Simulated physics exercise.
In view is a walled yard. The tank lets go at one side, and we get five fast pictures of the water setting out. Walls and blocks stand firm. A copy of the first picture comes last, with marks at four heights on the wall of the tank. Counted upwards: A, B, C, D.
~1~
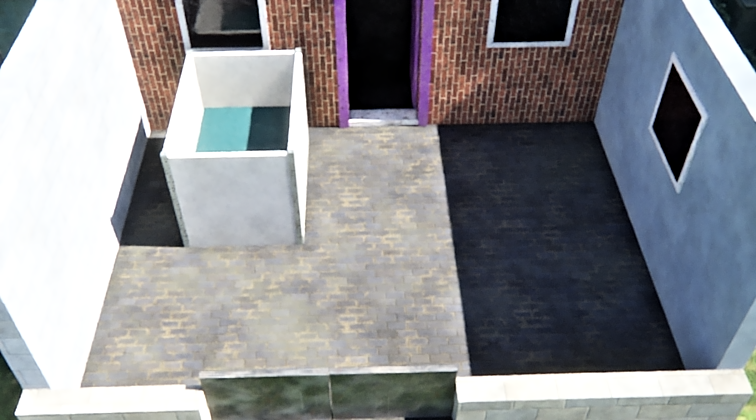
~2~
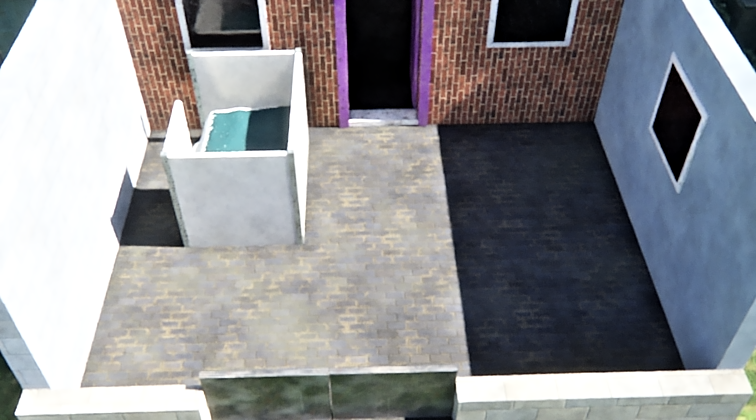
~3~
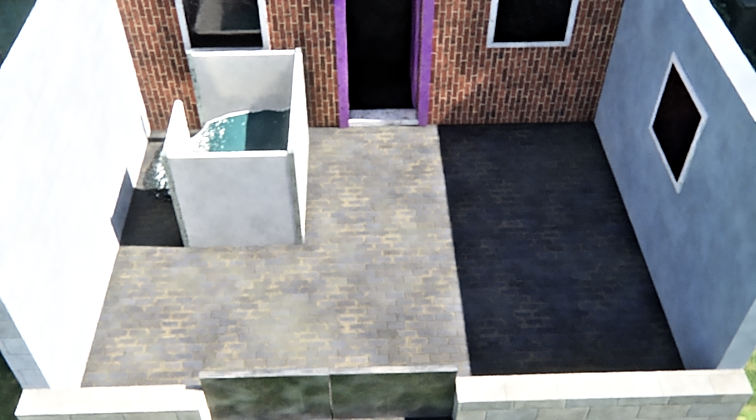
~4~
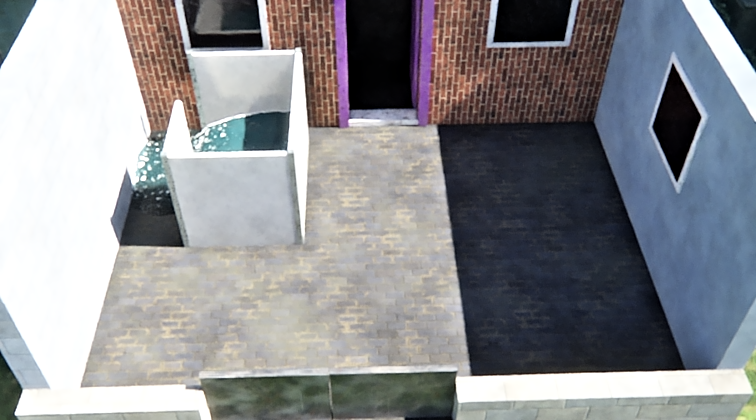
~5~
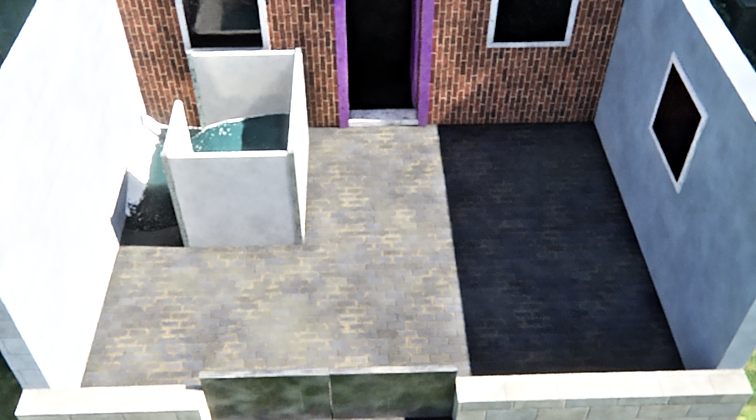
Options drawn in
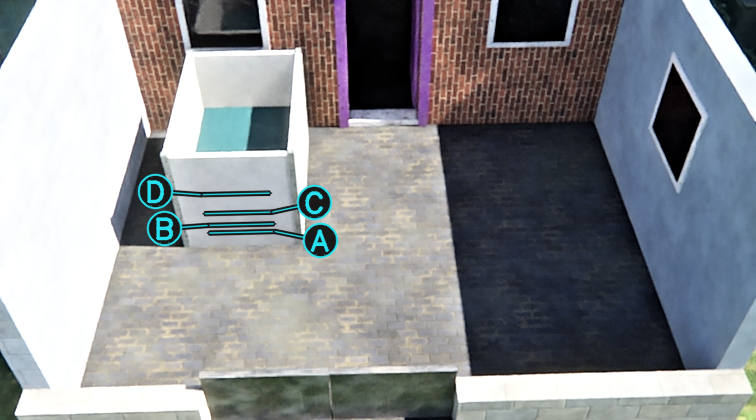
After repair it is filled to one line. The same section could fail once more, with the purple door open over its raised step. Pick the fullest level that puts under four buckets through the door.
Take D.
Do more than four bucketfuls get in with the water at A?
No, that is safe.
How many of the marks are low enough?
All four.
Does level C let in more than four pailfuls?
No.
In cyan, A at (242, 232); B at (240, 224); C at (238, 212); D at (235, 193); from the bottom up A, B, C, D.
With A, nothing gets over.
With B, nothing gets over.
With C, nothing gets over.
With D, a bucket or two gets in.
